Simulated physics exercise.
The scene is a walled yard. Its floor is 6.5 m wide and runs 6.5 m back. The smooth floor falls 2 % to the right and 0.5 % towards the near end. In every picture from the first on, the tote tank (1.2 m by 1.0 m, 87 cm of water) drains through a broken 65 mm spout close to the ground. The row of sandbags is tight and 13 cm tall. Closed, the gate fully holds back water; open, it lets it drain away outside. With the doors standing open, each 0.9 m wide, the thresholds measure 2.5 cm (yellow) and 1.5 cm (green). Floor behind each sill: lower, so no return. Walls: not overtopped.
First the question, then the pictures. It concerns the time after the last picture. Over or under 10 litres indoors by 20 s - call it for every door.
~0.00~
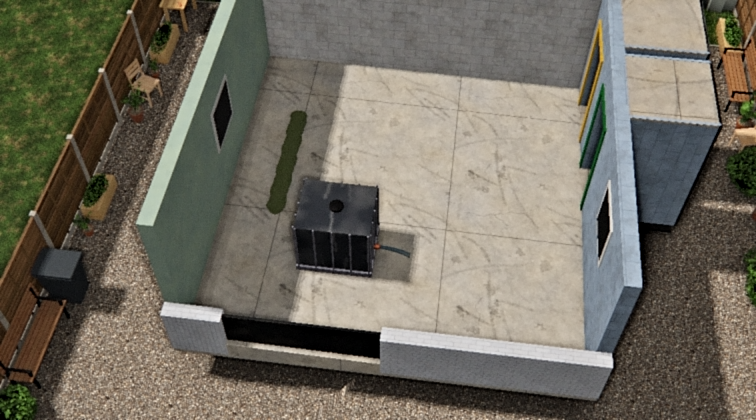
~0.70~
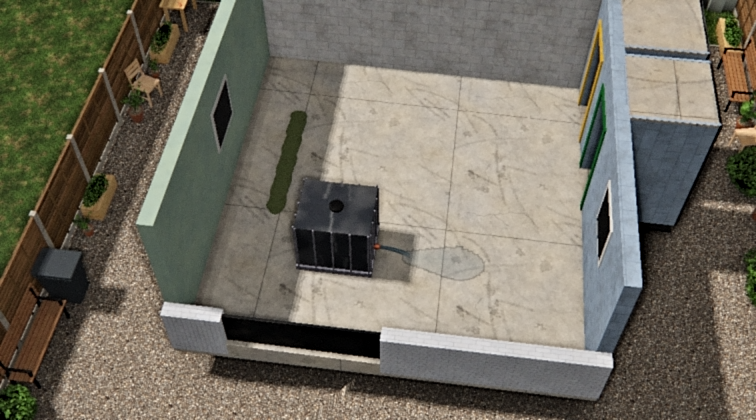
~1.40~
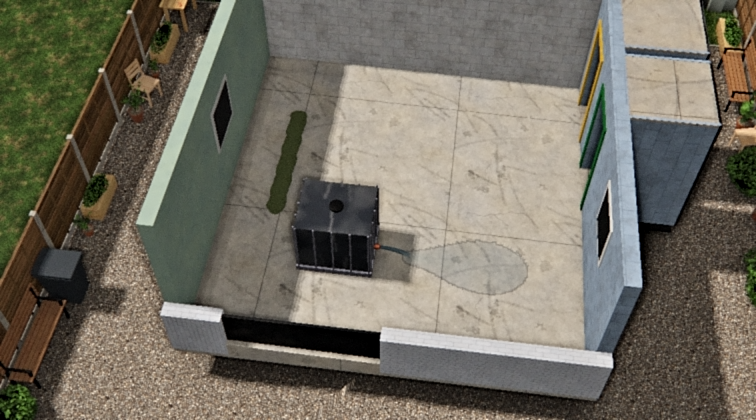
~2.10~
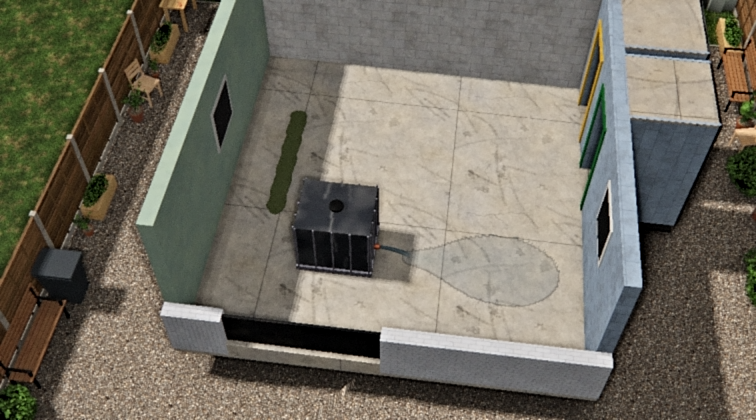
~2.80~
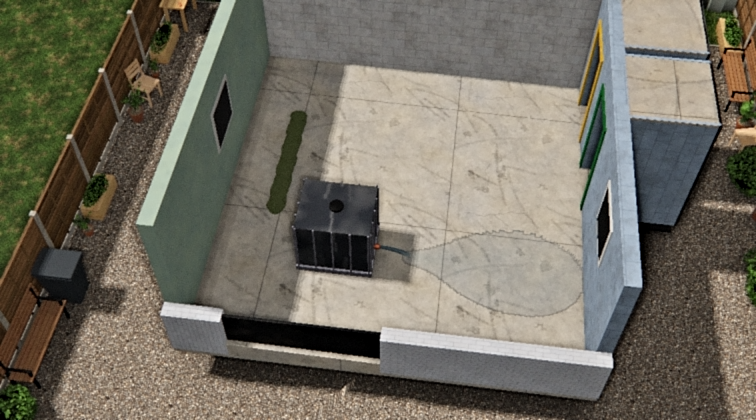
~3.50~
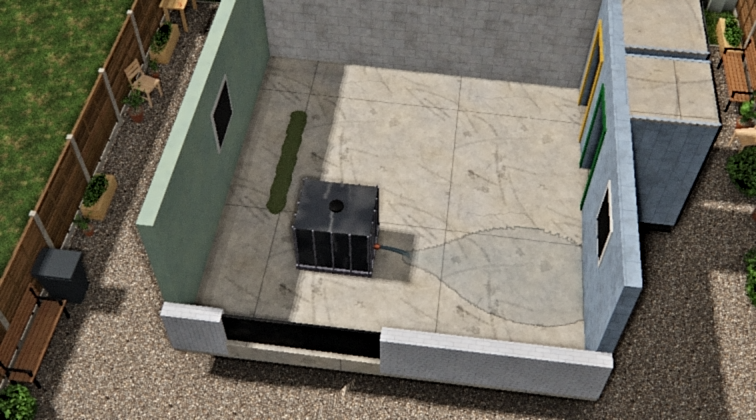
Yellow door: Under; green door: Under.
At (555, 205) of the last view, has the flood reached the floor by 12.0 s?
Soaked.
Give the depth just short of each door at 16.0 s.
In centimetres, yellow: 1.2; green: 2.0.
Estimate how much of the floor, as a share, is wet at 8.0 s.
15 %.
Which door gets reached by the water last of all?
The yellow one.
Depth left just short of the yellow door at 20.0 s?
Depth: Approx. 1.5 cm.
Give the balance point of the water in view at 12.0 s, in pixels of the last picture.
Centre estimate: Near (539, 285).
After 5.0 s water covers 10 % of the floor and is deepest (3 cm) near (576, 289); yellow door not reached, green door not reached.
After 8.0 s water covers 15 % of the floor and is deepest (4 cm) near (577, 375); yellow door not reached, green door 1.1 cm at the sill, 0 L in.
After 12.0 s water covers 15 % of the floor and is deepest (4 cm) near (577, 375); yellow door not reached, green door 1.8 cm at the sill, 0 L in.
After 16.0 s water covers 20 % of the floor and is deepest (5 cm) near (577, 375); yellow door 1.2 cm at the sill, 0 L in, green door 2.1 cm at the sill, 1 L in.
After 20.0 s water covers 25 % of the floor and is deepest (5 cm) near (577, 375); yellow door 1.6 cm at the sill, 0 L in, green door 2.5 cm at the sill, 3 L in.
